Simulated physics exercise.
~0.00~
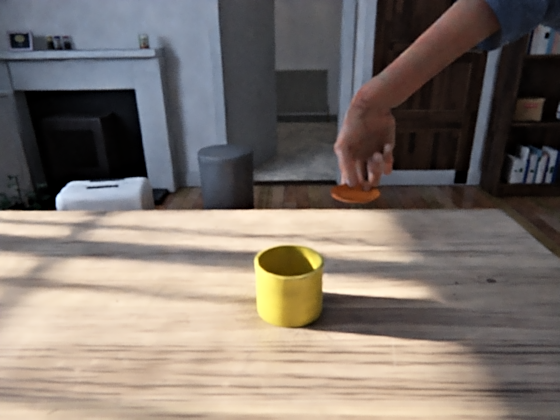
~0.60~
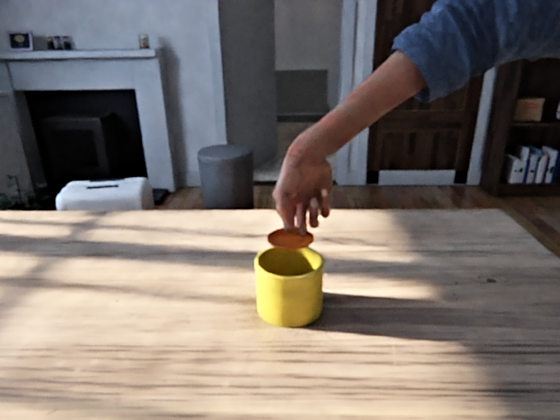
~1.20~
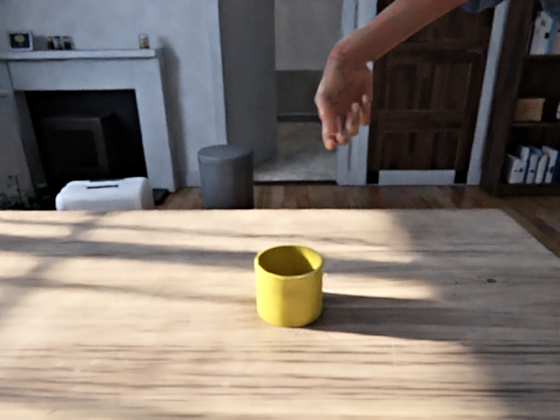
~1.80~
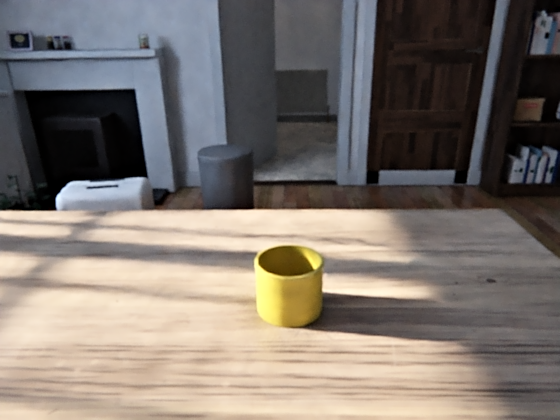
On a wooden table, a hand lowers an orange disc into a yellow container and withdraws.
